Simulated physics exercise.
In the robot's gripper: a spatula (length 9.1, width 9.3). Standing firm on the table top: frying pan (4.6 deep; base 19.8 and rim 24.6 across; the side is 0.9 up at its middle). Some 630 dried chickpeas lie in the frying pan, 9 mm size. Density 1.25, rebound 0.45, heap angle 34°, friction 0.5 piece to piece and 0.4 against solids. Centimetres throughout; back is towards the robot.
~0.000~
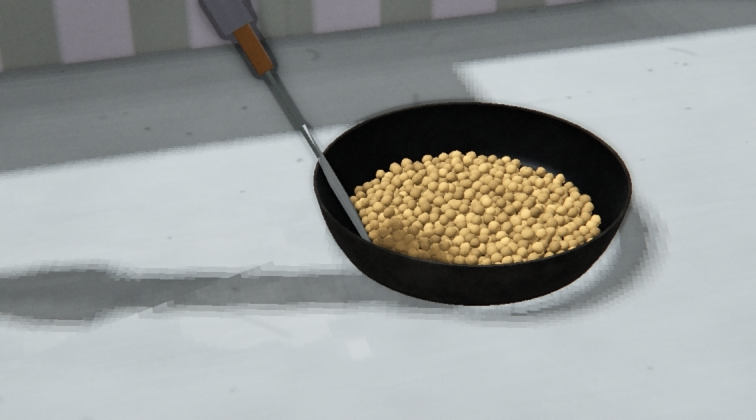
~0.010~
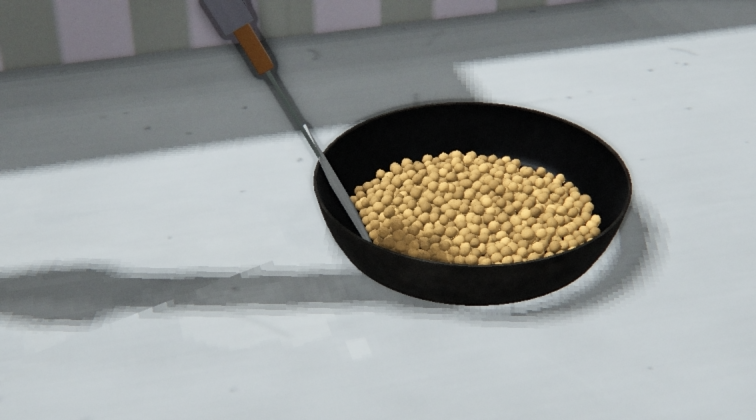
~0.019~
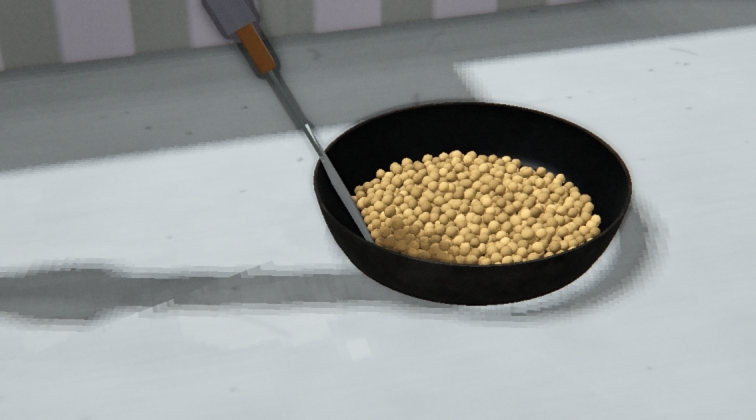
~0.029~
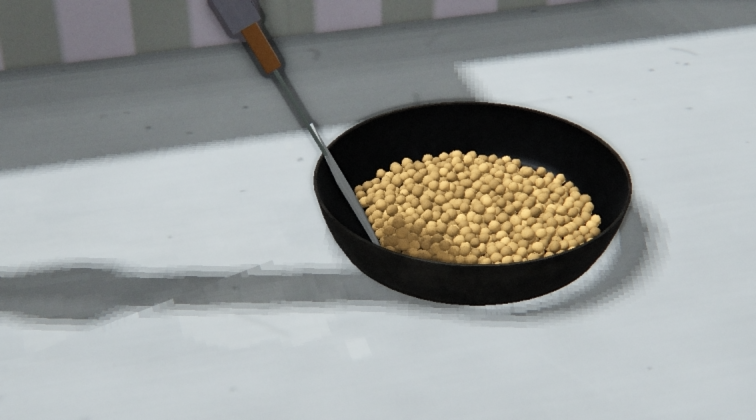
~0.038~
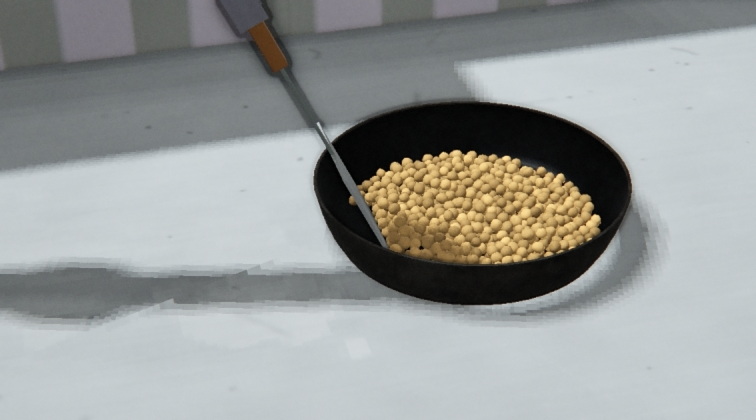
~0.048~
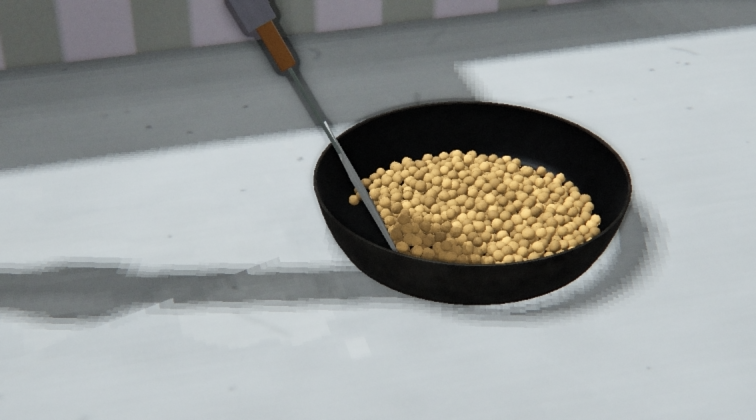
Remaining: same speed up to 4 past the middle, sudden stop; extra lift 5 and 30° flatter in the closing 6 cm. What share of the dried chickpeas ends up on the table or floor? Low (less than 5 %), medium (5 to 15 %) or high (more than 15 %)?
On the table or floor the share is low, less than 5 %.
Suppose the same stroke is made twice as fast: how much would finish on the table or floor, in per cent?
It would be near 5 per cent.
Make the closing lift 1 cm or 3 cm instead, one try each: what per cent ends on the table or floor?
About 0 and 0 per cent.
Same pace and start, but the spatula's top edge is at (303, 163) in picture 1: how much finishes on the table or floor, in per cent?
About 0 per cent.
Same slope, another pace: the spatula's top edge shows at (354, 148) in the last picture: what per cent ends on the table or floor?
About 5 per cent.
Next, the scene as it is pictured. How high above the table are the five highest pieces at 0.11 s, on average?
Roughly 3 cm.
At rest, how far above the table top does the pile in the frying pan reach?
Roughly 3.5 cm.
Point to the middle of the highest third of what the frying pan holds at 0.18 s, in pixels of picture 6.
Near (506, 201).
After 0.11 s, sloping 65°, highest piece 3 above the table; 628 in the frying pan.
After 0.18 s, sloping 51°, highest piece 4 above the table; 628 in the frying pan.
After 0.41 s, sloping 35°, highest piece 3 above the table; 628 in the frying pan.
After 1.46 s, sloping 35°, highest piece 3 above the table; 628 in the frying pan.
In the end, 628 in the frying pan. That is 0 % on the table or floor.
